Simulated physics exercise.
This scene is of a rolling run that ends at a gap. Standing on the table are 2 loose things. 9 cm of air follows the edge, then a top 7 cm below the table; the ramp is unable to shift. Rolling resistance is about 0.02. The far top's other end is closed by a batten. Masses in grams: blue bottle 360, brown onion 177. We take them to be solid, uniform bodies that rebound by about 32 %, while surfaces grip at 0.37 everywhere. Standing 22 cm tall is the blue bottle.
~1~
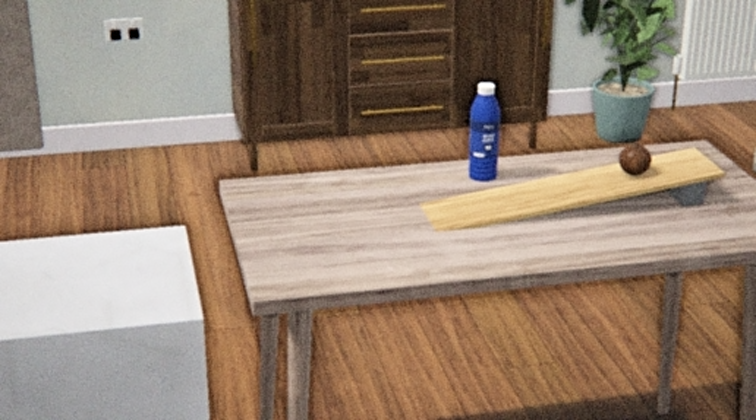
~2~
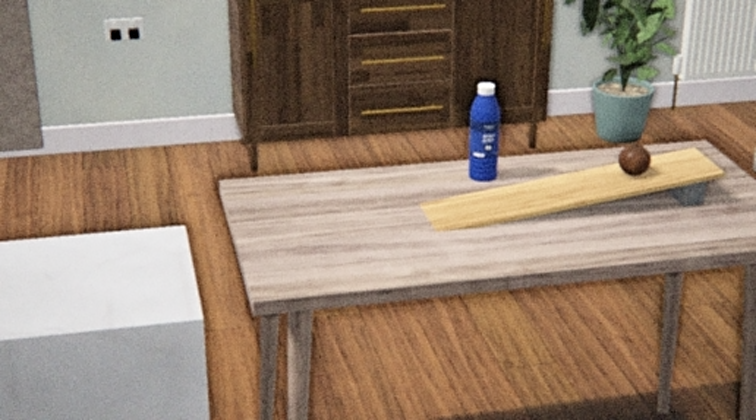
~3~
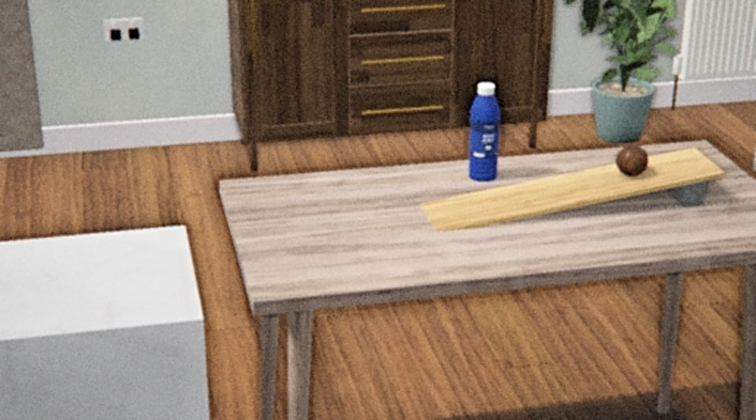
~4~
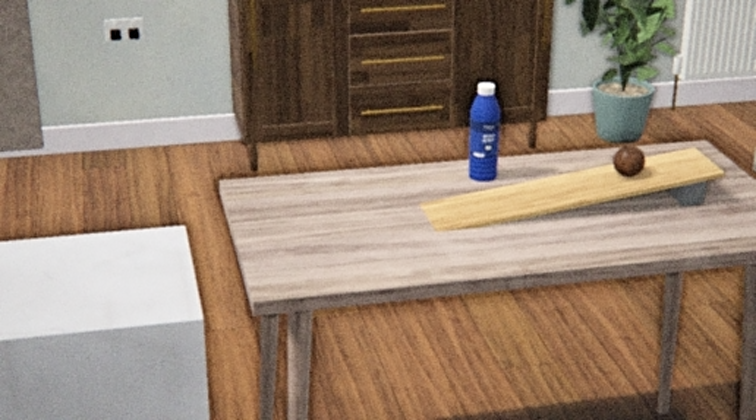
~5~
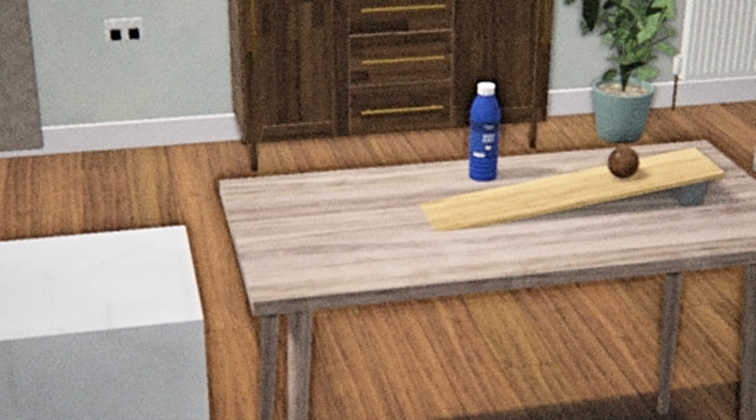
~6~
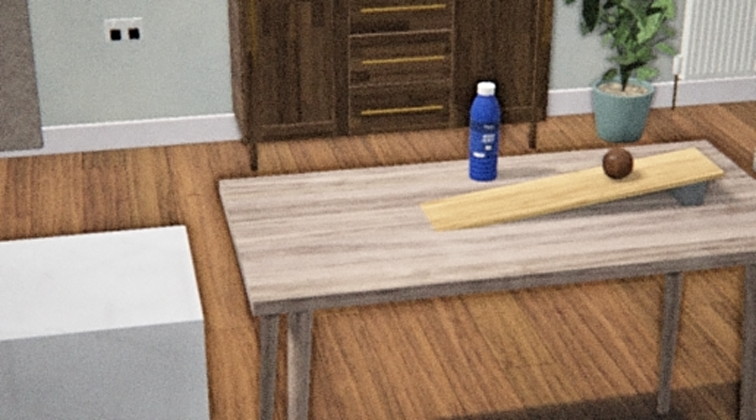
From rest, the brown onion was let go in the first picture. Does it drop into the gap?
No.
Then, 0.80 s on from there, 43 cm of run left; brown onion near (433, 201).
Then, 1.40 s on from there, 4 cm past the table's edge; brown onion near (215, 226).
In the end, 43 cm past the table's edge; blue bottle under 8 cm from the start.
